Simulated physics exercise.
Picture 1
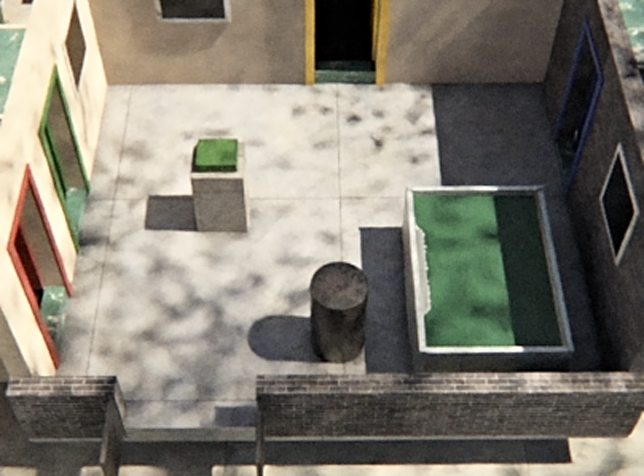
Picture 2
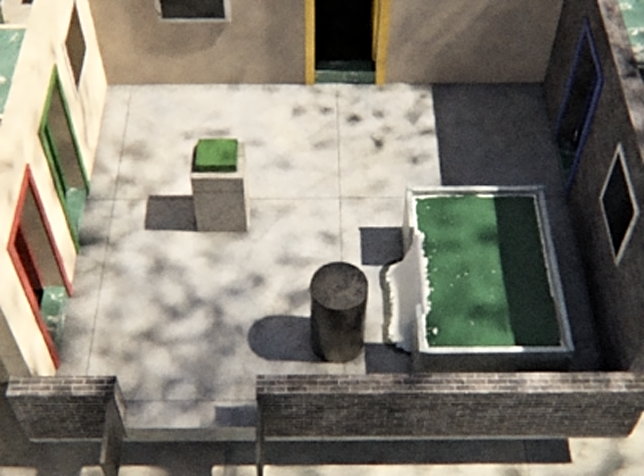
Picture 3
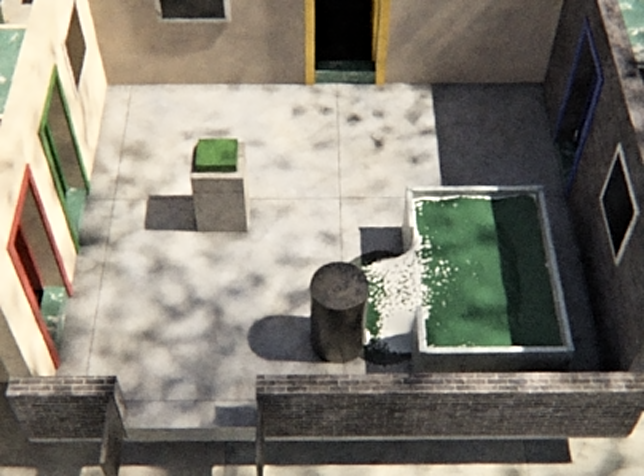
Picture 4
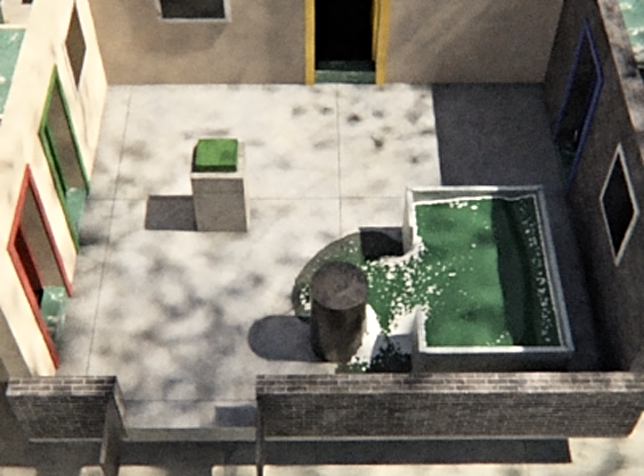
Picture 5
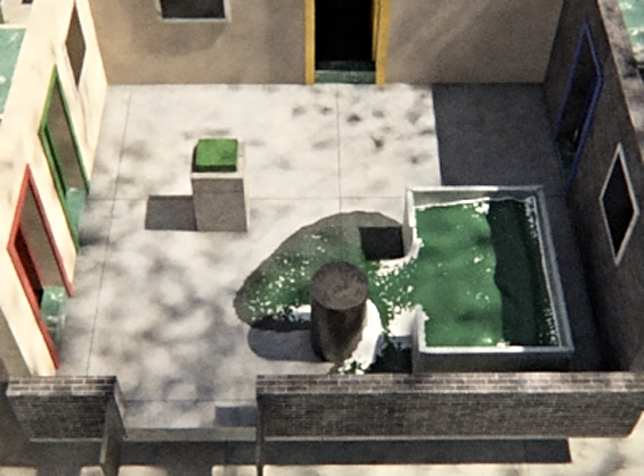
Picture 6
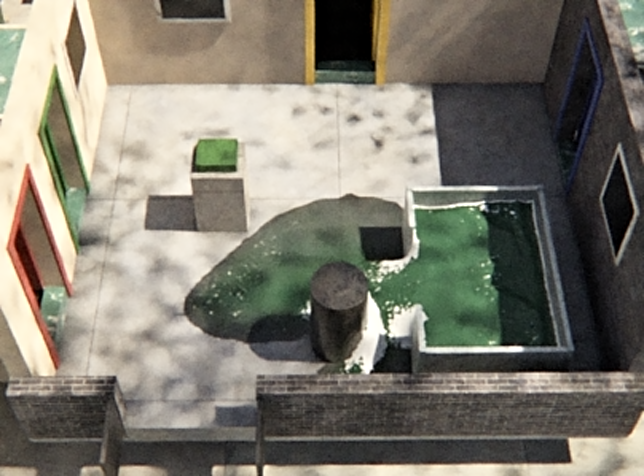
A water tank in a walled yard bursting open on its left side, green water pouring past a dark cylinder and spreading left across the floor.
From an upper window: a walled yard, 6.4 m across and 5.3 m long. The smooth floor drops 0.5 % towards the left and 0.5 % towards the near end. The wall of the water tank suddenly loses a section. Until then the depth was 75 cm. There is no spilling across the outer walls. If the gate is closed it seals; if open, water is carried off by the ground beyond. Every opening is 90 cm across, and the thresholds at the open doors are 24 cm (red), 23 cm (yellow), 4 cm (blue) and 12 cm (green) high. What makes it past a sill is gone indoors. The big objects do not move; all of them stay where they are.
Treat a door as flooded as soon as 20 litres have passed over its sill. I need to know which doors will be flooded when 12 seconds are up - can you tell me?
Sure: The red door will stay unflooded, the yellow door will stay unflooded, the blue door will be flooded, the green door will be flooded.
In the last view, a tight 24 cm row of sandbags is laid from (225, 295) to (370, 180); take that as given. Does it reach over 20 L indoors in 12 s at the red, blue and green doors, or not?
Then the red door is fine, the blue door is too much, and the green door is fine.
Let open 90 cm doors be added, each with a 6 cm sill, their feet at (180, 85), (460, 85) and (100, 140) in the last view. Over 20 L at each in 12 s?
In sequence the answers are more than that, less than that and more than that.
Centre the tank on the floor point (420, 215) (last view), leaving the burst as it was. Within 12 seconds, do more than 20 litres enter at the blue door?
So the blue door keeps within it.
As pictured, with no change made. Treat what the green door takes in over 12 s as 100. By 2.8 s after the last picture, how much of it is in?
By then it's near 85% of the total.
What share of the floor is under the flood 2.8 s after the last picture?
Near 70 per cent is wet.
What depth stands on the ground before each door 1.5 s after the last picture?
Measured in centimetres, the red door gives 18, the yellow door 0, the blue door 0 and the green door 23.
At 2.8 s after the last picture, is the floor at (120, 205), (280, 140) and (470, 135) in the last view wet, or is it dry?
First spot soaked, second soaked, third bone dry.
Then, 0.7 s after the last picture water covers 40 % of the floor and is deepest (48 cm) near (364, 326); red door 15 cm at the sill, 0 L in, yellow door not reached, blue door not reached, green door 7 cm at the sill, 0 L in.
Then, 1.5 s after the last picture water covers 55 % of the floor and is deepest (33 cm) near (364, 326); red door 18 cm at the sill, 0 L in, yellow door not reached, blue door not reached, green door 23 cm at the sill, 55 L in.
Then, 2.8 s after the last picture water covers 70 % of the floor and is deepest (25 cm) near (364, 326); red door 17 cm at the sill, 0 L in, yellow door 7 cm at the sill, 0 L in, blue door not reached, green door 15 cm at the sill, 95 L in.
Then, 6.3 s after the last picture water covers 90 % of the floor and is deepest (14 cm) near (101, 124); red door 8 cm at the sill, 1 L in, yellow door 9 cm at the sill, 0 L in, blue door 3 cm at the sill, 0 L in, green door 11 cm at the sill, 115 L in.
Then, 11.3 s after the last picture water covers 100 % of the floor and is deepest (11 cm) near (52, 395); red door 8 cm at the sill, 1 L in, yellow door 5 cm at the sill, 0 L in, blue door 8 cm at the sill, 37 L in, green door 7 cm at the sill, 115 L in.
